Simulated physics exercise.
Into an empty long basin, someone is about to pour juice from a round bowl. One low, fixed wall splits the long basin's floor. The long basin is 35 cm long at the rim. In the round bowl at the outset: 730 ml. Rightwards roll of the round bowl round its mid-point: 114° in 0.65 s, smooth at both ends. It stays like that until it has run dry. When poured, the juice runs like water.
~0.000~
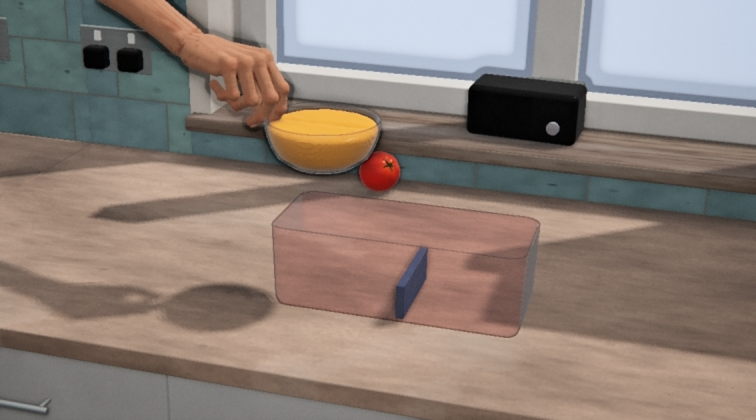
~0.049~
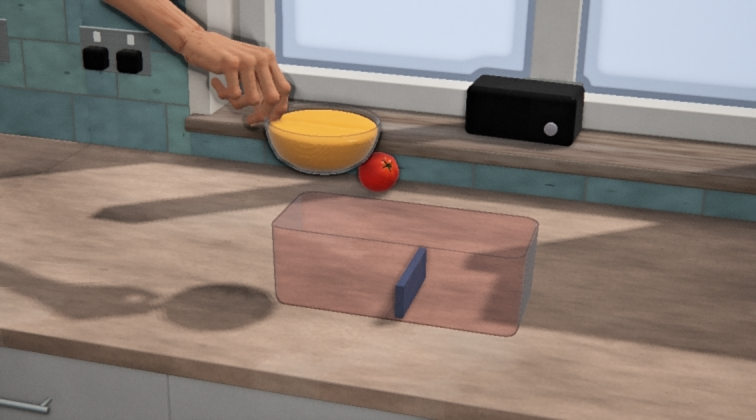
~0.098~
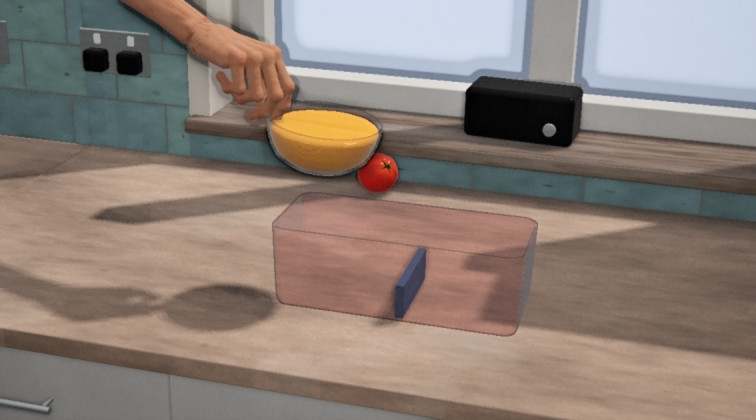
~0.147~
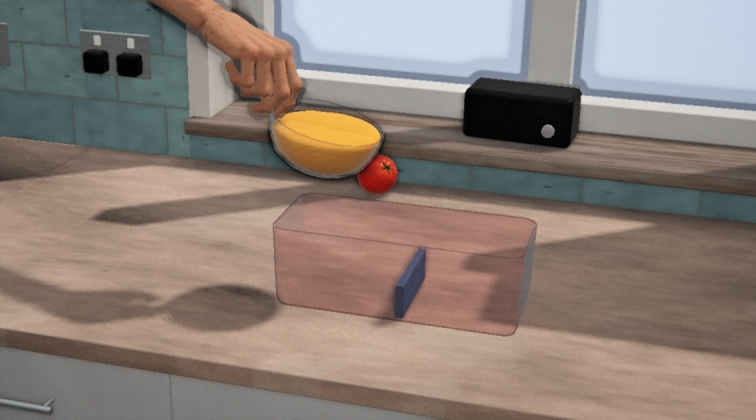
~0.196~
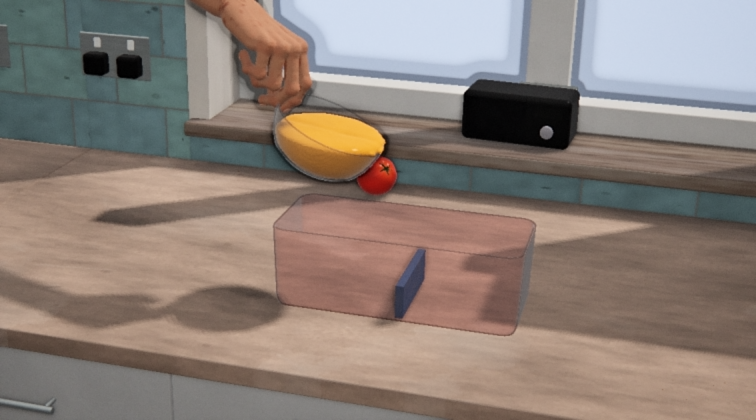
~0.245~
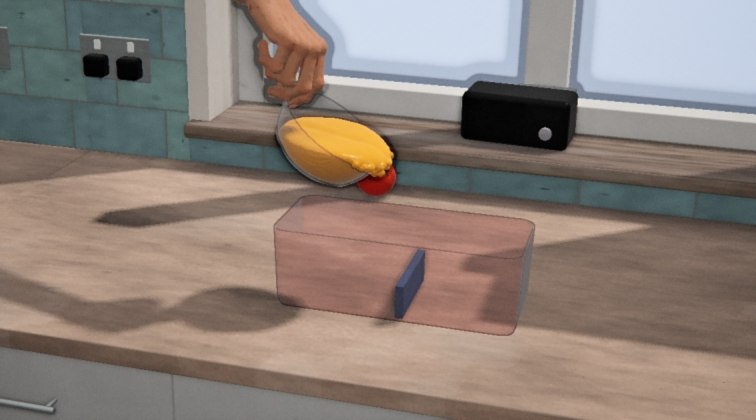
Hand tilting a round glass bowl of orange juice rightwards above an empty clear basin with a low blue divider on a kitchen counter.
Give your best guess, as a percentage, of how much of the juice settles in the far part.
I would say 34 per cent of it settles there.
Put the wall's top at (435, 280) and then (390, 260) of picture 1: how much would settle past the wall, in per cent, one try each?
I'd put it at about 25 per cent for the first and about 65 per cent for the second.
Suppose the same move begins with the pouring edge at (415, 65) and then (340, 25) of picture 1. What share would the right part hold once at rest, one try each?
Result: 75 per cent, then 10 per cent.
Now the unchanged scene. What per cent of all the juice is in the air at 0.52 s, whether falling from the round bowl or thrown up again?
Around 14 in a hundred.
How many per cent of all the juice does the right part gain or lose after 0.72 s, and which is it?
It rises by about 1.
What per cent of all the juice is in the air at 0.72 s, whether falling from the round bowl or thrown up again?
Airborne share: Near 8 %.
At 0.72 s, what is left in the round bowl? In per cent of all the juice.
Close to 0 in a hundred.
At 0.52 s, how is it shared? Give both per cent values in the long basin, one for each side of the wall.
I'd say some 48 on the left and some 32 on the right.
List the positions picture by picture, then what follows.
In the first picture, it leans 0°; its right rim is at (378, 125); the juice meets the walls at (272, 119) and (378, 130); the long basin's rim runs from (287, 209) to (533, 240); the wall's top is at (413, 267).
In the second picture, it leans 2°; its right rim is at (378, 127); the juice meets the walls at (273, 119) and (377, 131).
In the third picture, it leans 6°; its right rim is at (379, 133); the juice meets the walls at (274, 117) and (378, 134).
In the fourth picture, it leans 14°; its right rim is at (380, 141); the juice meets the walls at (277, 118) and (380, 138).
In the fifth picture, it leans 24°; its right rim is at (380, 152); the juice meets the walls at (280, 119) and (377, 143); 4 per cent is over the edge.
In the sixth picture, it leans 36°; its right rim is at (378, 165); the juice meets the walls at (284, 123) and (367, 148); 12 per cent is over the edge.
After 0.52 s the tilt is 102° and 5 per cent is still to pour, 47 is left of the wall and 33 right of it.
After 0.72 s the tilt is 114° and 0 per cent is still to pour, 59 is left of the wall and 32 right of it.
After 0.92 s the tilt is 114° and 0 per cent is still to pour, 59 is left of the wall and 33 right of it.
After 1.15 s the tilt is 114° and 0 per cent is still to pour, 60 is left of the wall and 34 right of it.
In the end 60 per cent lies left of the wall, 34 right of it and 7 outside.
